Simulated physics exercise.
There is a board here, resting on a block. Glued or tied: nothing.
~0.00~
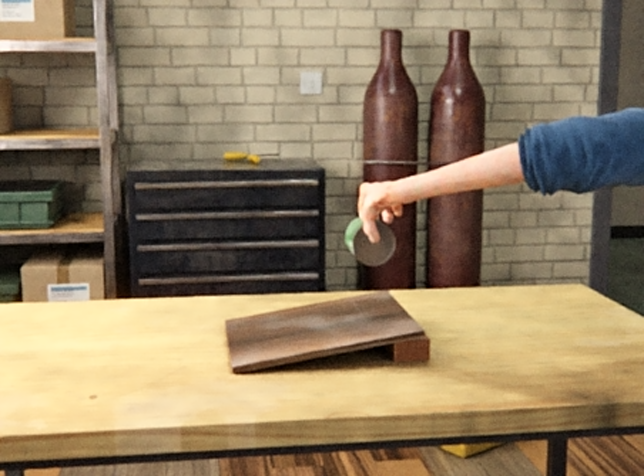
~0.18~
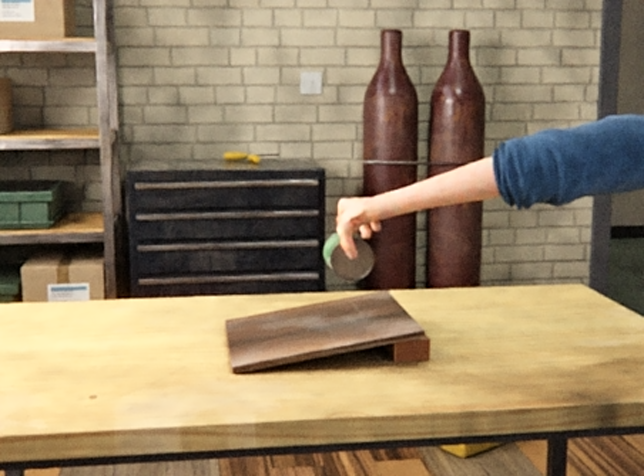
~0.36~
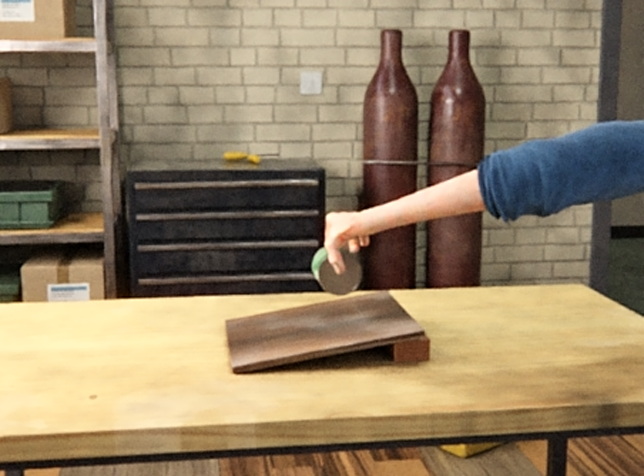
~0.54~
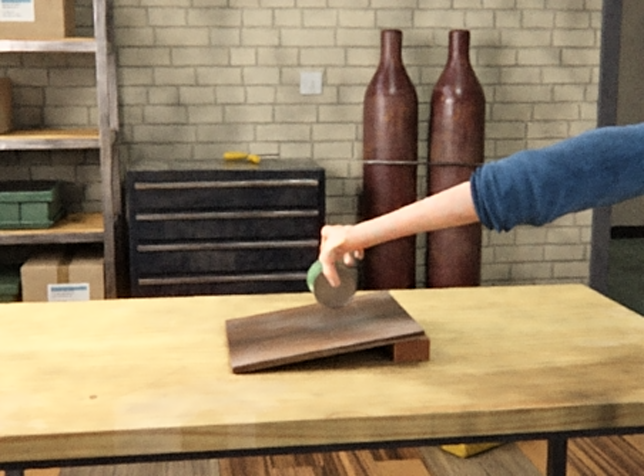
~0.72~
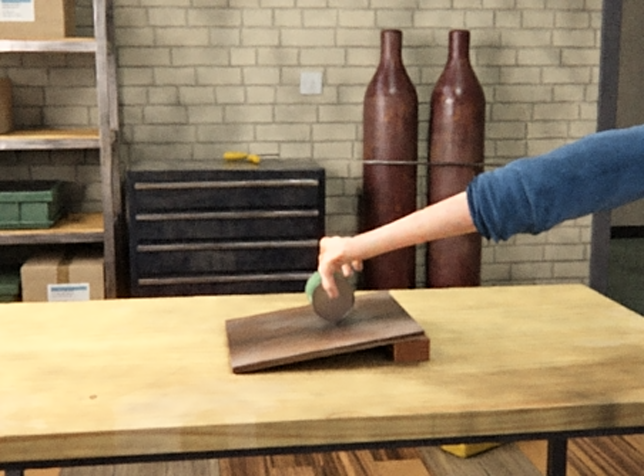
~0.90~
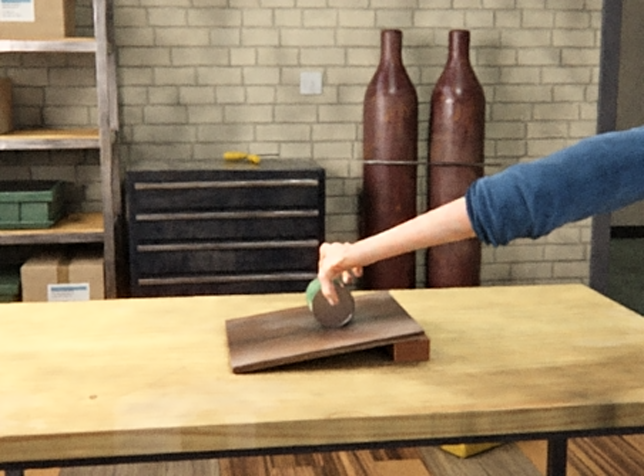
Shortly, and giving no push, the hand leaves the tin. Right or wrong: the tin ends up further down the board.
Right - it moves down the board.
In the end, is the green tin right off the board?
At the end, the green tin is no longer up there.
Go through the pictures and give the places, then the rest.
Still above its spot; green tin (370, 240), in the first frame.
Still above its spot; green tin (348, 256), in the second frame.
Still above its spot; green tin (336, 270), in the third frame.
Still above its spot; green tin (331, 283), in the fourth frame.
Still above its spot; green tin (330, 295), in the fifth frame.
Set down, still held; green tin (330, 301), in the sixth frame.
Around 1.80 s, green tin now off the board.
Around 2.50 s, things are still on the move.
Around 3.10 s, as before.
Finally (3.4 s), off the board, green tin. The green tin runs down the board.
